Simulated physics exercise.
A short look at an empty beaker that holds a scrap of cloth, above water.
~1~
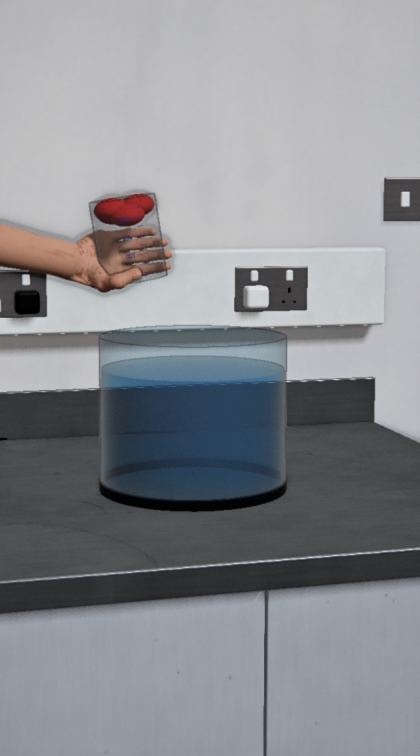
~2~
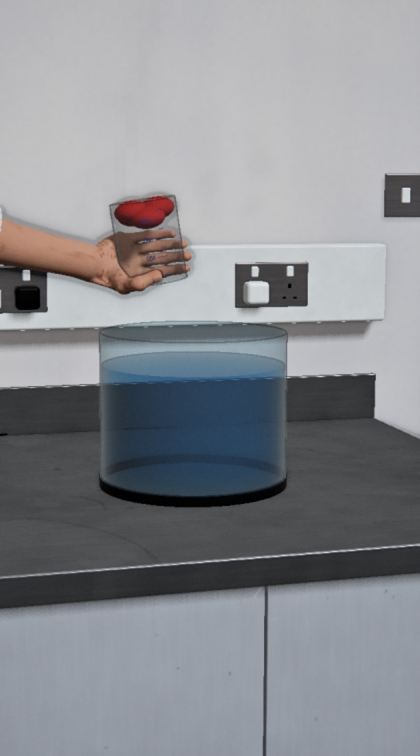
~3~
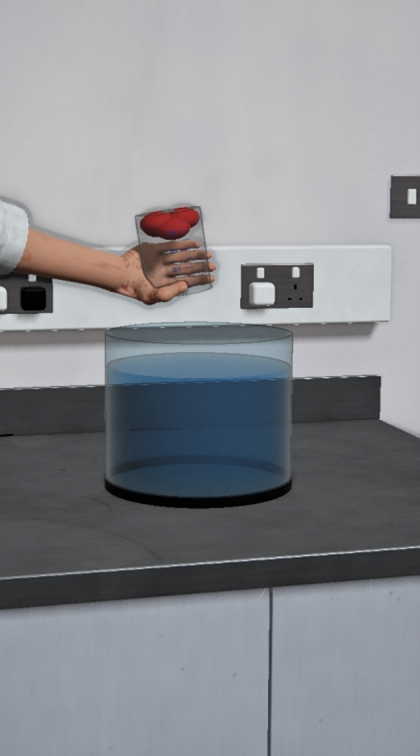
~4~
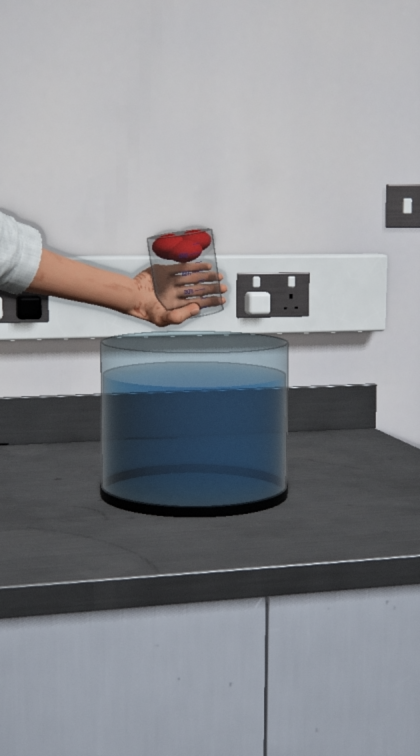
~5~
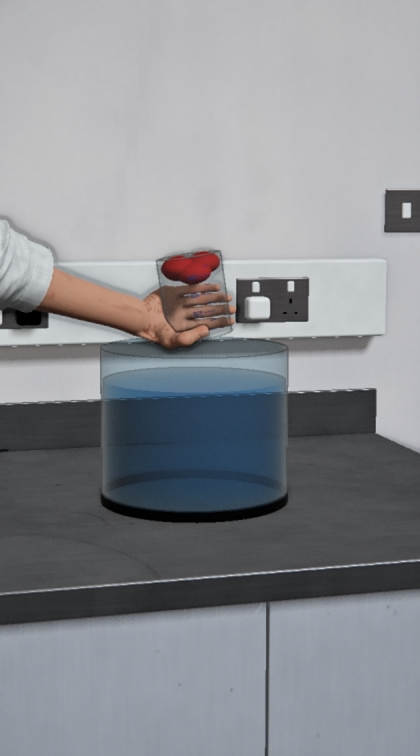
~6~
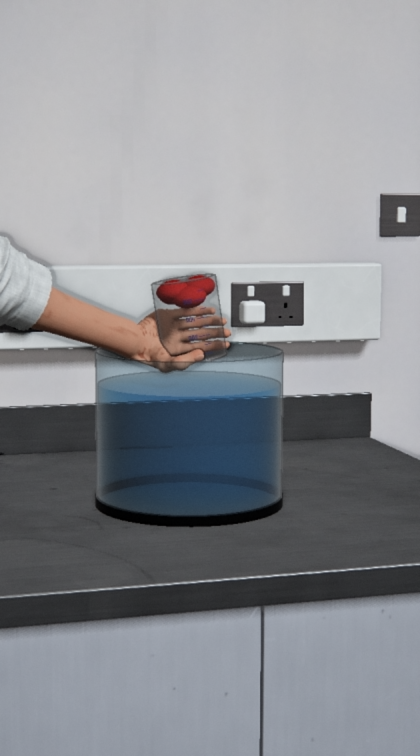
A hand holds a clear beaker mouth down, a red scrap of cloth bunched inside its upper end, before a pale wall with sockets, seen from the front. Below it, a round clear tub of blue water stands on a dark grey worktop. The arm, in a pale sleeve, reaches in from the left, moving the beaker right, then lowering it towards the tub's rim as the view shifts slightly.
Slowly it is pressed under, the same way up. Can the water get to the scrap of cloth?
The scrap of cloth stays dry.
Soon after, the beaker enters the water.
Later, air is trapped inside and holds the level down.
In the end, the beaker is under, still full of air, and the scrap of cloth is dry.
